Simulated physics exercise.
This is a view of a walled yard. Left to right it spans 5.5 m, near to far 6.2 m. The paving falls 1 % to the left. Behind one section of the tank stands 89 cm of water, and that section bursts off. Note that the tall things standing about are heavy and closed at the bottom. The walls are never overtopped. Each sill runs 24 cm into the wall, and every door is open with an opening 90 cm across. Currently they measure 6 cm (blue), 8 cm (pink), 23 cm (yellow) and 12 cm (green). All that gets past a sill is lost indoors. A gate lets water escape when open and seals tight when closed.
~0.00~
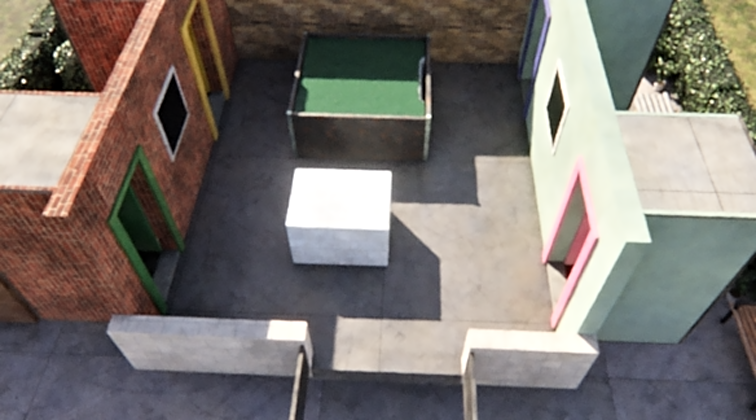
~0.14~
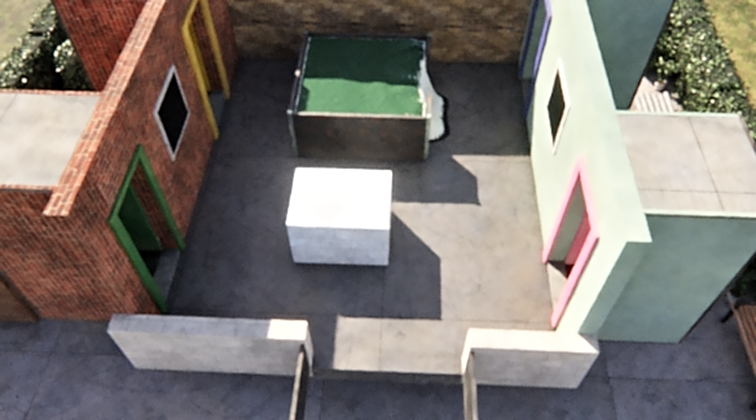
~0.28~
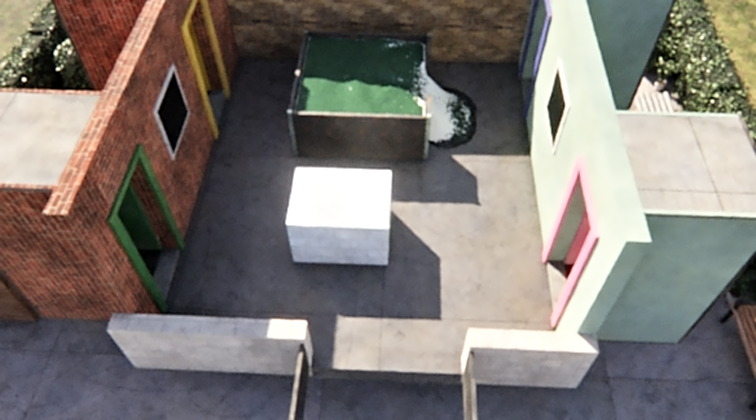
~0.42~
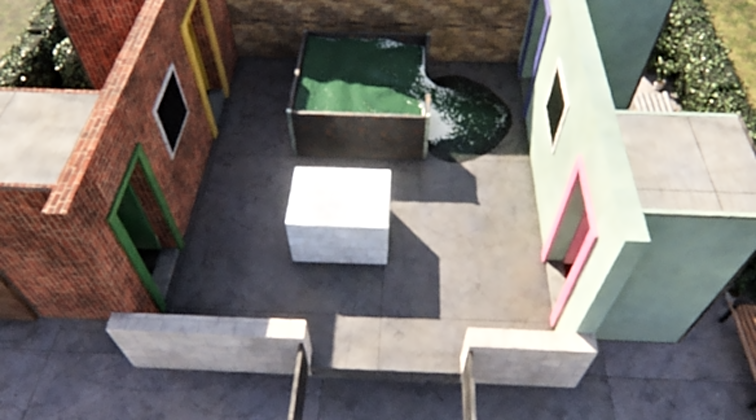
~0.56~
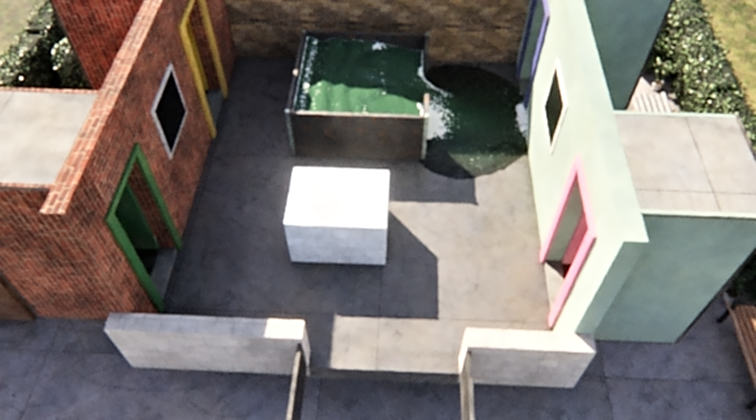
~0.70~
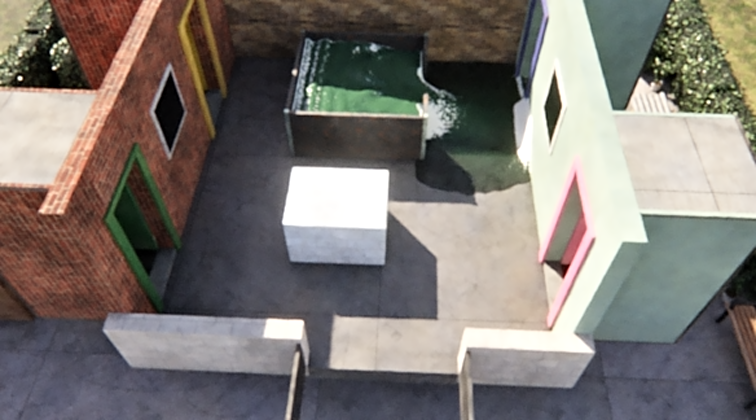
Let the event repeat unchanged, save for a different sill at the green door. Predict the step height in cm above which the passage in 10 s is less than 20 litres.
About 8 cm of height.
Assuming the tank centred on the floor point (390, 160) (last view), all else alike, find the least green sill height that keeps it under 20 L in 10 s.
It should be around 13.5 cm high.
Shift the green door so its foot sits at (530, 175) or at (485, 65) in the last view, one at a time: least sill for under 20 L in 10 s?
Around 24 and 25 cm respectively.
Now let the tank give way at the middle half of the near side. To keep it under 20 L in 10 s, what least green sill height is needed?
About 11.0 cm.
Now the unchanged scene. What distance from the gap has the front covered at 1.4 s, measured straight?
Around 4.0 m from the gap.
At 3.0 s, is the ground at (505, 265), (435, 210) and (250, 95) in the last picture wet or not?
First wet through, second wet through, third bone-dry.
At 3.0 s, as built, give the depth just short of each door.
At the blue door the depth is 28 cm, at pink 6 cm, at yellow 0 cm and at green 0 cm.
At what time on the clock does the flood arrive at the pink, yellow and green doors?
For pink it's 1.4 s, for yellow 4.5 s, and for green 5.0 s.
After 1.4 s water covers 20 % of the floor, deepest (49 cm) near (520, 130); it has not reached the green door.
After 3.0 s water covers 50 % of the floor, deepest (31 cm) near (428, 114); it has not reached the green door.
After 10.0 s water covers 95 % of the floor, deepest (14 cm) near (150, 343); 11 cm at the green door, 0 litres in over its 12 cm sill.
At the green door as built, the water arrived by 5.1 s and peaked near 12 cm at 7.2 s.
Run again over the same 10 s with other heights there, 39 litres in over 6.5 cm, 3 litres over 10.5 cm. The limit of 20 litres is kept from about 8 cm up.
